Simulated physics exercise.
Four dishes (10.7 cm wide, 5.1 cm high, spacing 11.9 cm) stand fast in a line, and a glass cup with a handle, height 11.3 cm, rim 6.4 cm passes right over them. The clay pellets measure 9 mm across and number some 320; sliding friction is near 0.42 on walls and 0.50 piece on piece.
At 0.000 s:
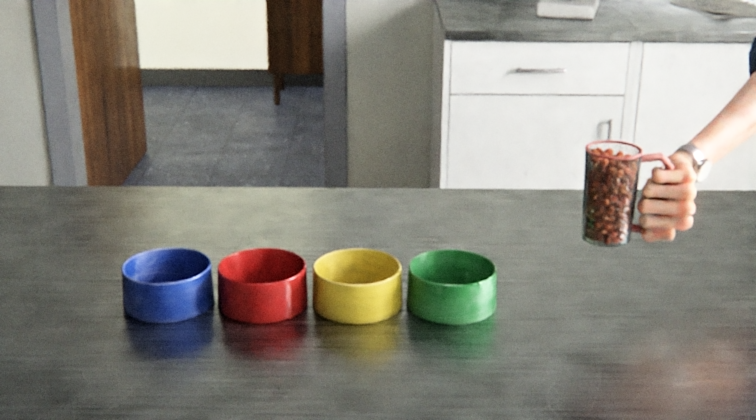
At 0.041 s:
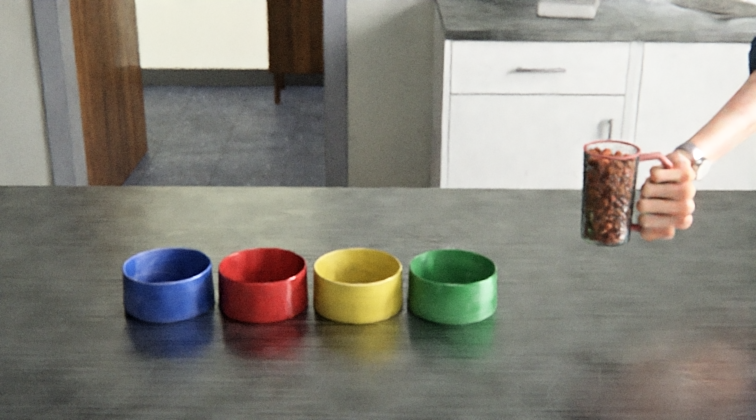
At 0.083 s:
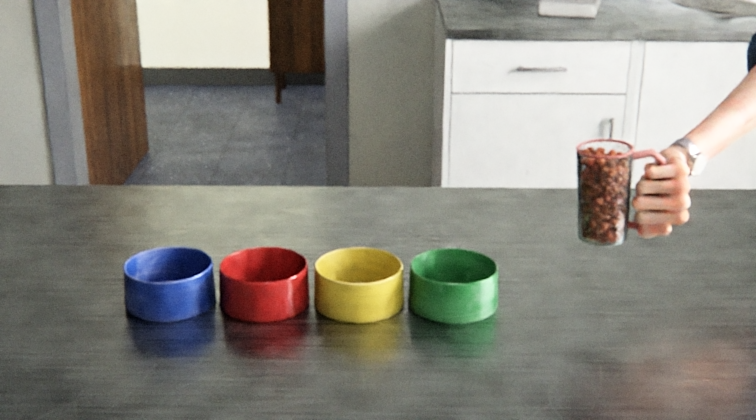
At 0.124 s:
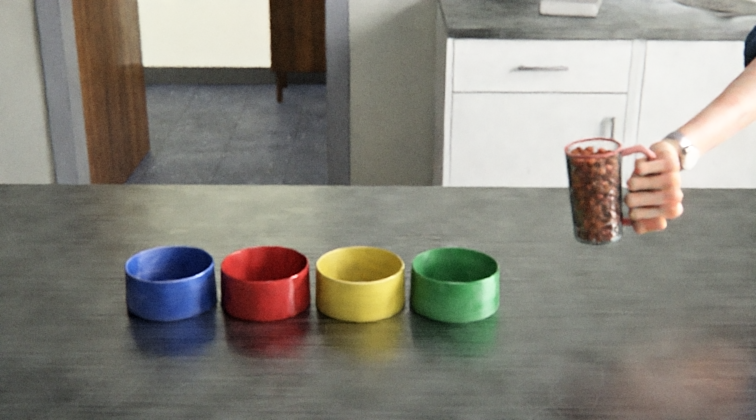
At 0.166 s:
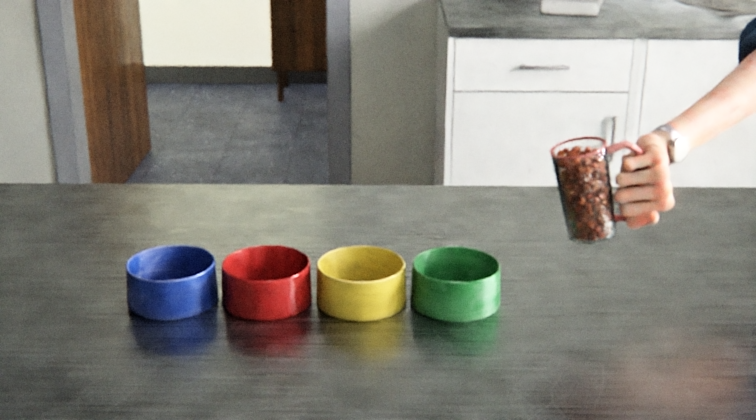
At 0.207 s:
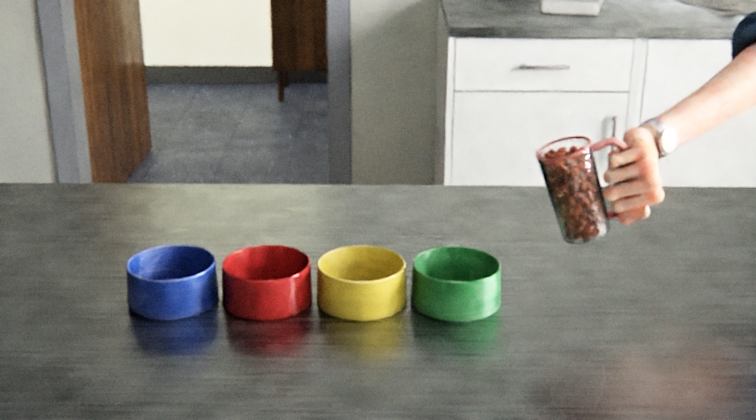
A hand reaching in from the right holds a clear glass cup filled with reddish-brown pellets above a dark grey tabletop, seen from slightly above in a room with white cabinets and an open doorway behind. Four round dishes stand in a row, blue, red, yellow and green from left to right. The hand moves the cup a short way left, tilting its rim leftward, while the view stays almost still.
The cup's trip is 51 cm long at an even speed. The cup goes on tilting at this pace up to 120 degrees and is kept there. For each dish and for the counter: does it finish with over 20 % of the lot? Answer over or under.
Red dish: Over; blue dish: Over; green dish: Under; yellow dish: Under; on the counter: Under.
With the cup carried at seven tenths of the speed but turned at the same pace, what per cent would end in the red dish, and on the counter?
Then: Red 20; counter 10.
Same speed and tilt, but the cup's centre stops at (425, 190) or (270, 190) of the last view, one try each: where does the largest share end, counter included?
Most goes to: Yellow; red.
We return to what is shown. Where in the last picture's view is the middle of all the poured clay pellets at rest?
At about (248, 289).
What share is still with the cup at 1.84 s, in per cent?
Roughly 0 per cent.
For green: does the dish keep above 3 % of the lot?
Green no.
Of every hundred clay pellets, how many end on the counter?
Roughly 10 per cent.
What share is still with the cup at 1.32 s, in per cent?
Some 20 per cent of the load.
After 0.88 s, tilt 103 degrees; cup holds 95 %, yellow 5 %.
After 1.32 s, tilt 120 degrees; cup holds 20 %, red 60 %, yellow 5 %.
Then, at 1.84 s, tilt 120 degrees; cup holds 0 %, red 55 %, blue 25 %, yellow 5 %.
In the end, at 2.1 s, red 55 %, blue 25 %, green 0 %, yellow 5 %, counter 10 %.
